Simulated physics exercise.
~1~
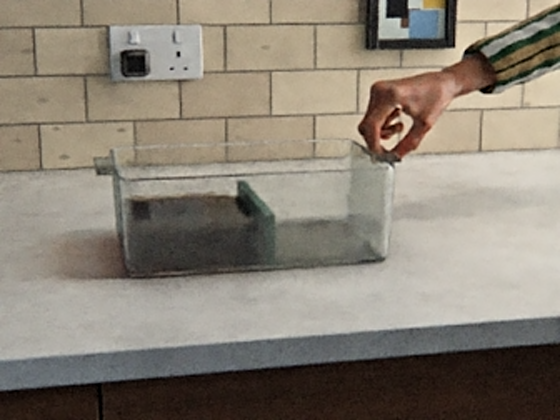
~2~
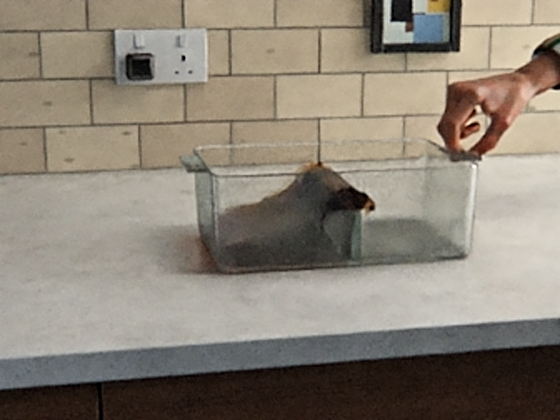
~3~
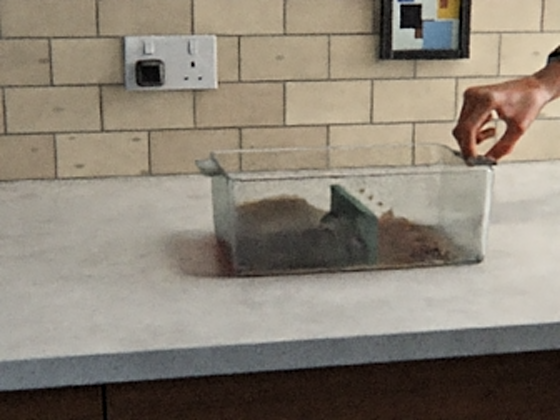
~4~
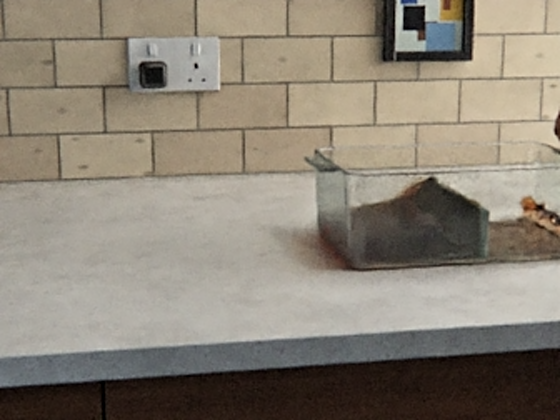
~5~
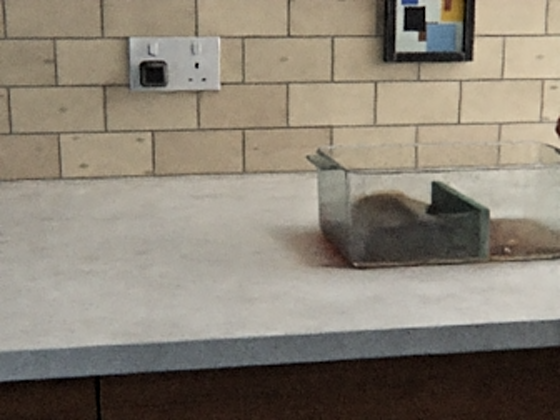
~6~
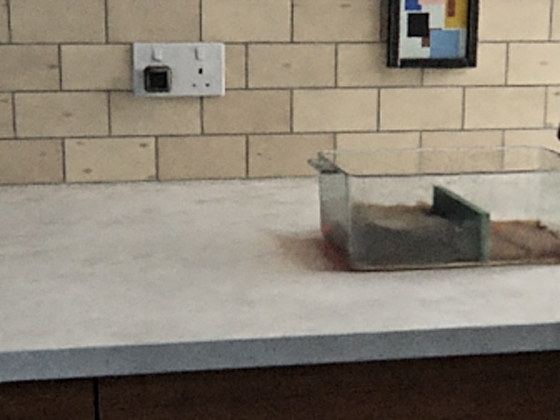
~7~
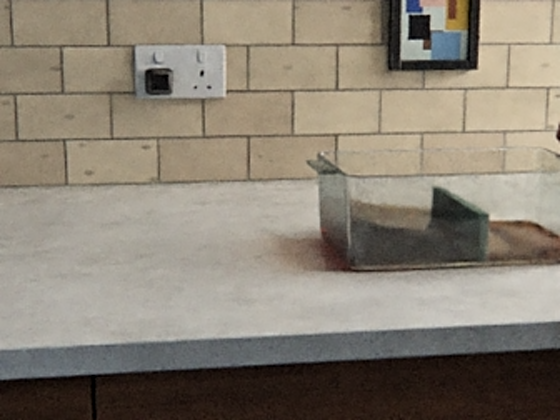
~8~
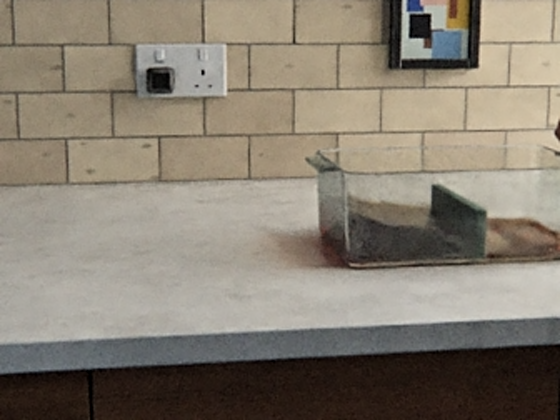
To begin with, a hand in a striped sleeve grips the right end of a clear oblong tub on a pale worktop, with dark liquid left of a green divider and the right part looking mostly clear. The hand pulls the tub to the right, and the liquid heaps up against the divider and splashes over it. After a short further slide, brown liquid lies in the right part. A longer pull carries the tub partly out of view, with another peak and splash at the divider. The tub then stays put while the liquid rocks and settles, leaving most of it on the left and a shallow brown layer on the right.
